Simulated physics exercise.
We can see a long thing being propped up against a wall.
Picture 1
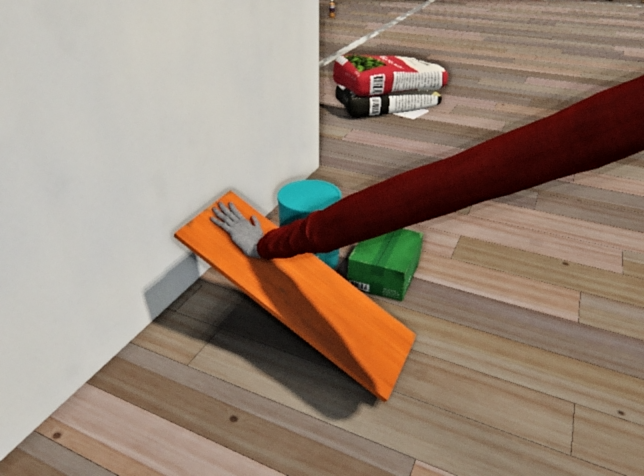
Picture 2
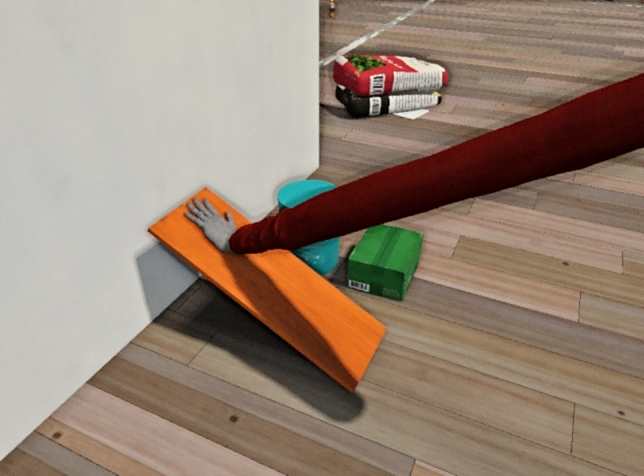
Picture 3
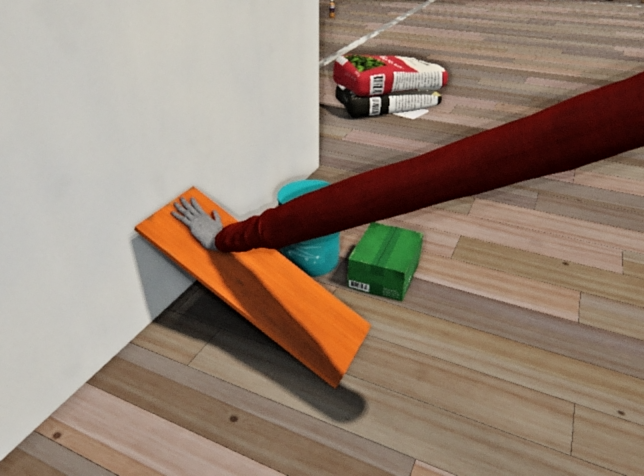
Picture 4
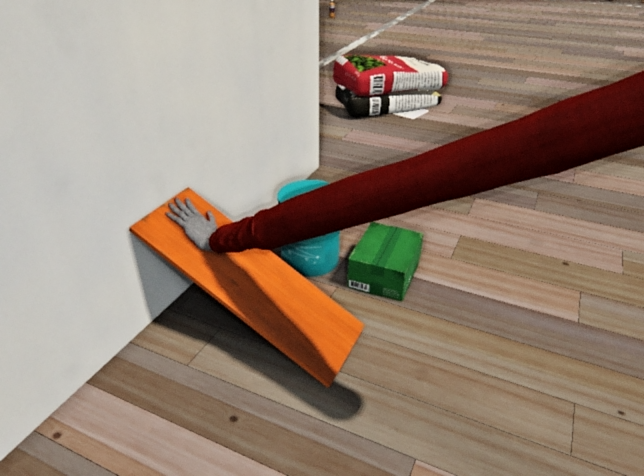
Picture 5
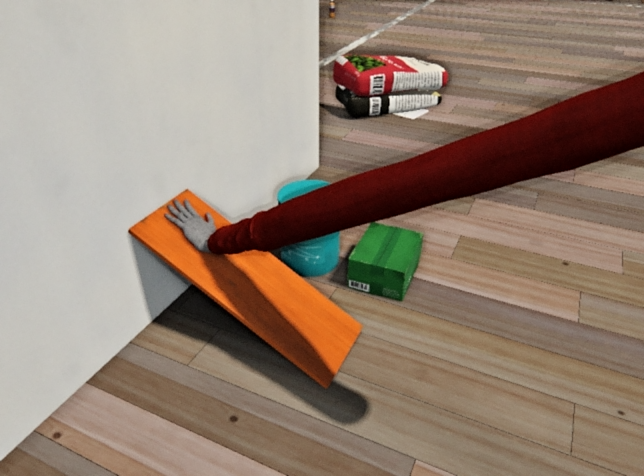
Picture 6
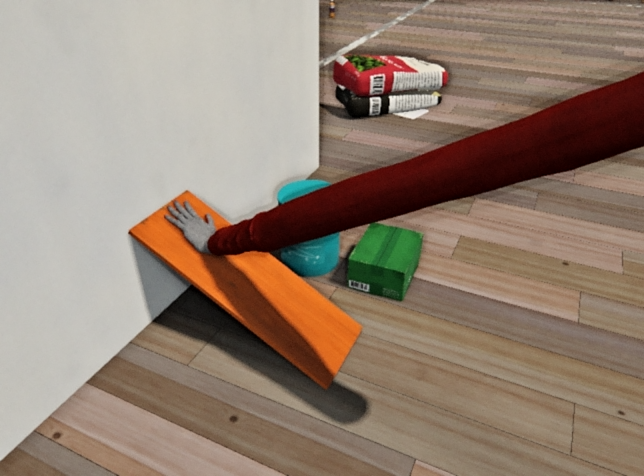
Beside a white wall, a gray hand slides an orange board left and props it up.
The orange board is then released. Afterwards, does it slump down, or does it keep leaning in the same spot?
Pretty sure it moves off its spot.
Then, 0.30 s later than the last frame, orange board leaning 9° more than when let go near (259, 297).
Then, 0.40 s later than the last frame, orange board leaning 22° more than when let go near (266, 318).
Then, 0.60 s later than the last frame, orange board leaning 29° more than when let go near (268, 329).
Then, 2.40 s later than the last frame, orange board resting near (268, 329).
When it is over, moved from the start, orange board; the other 2 as before. End places, in pixels of the last picture, orange board near (268, 329). The board slips out.
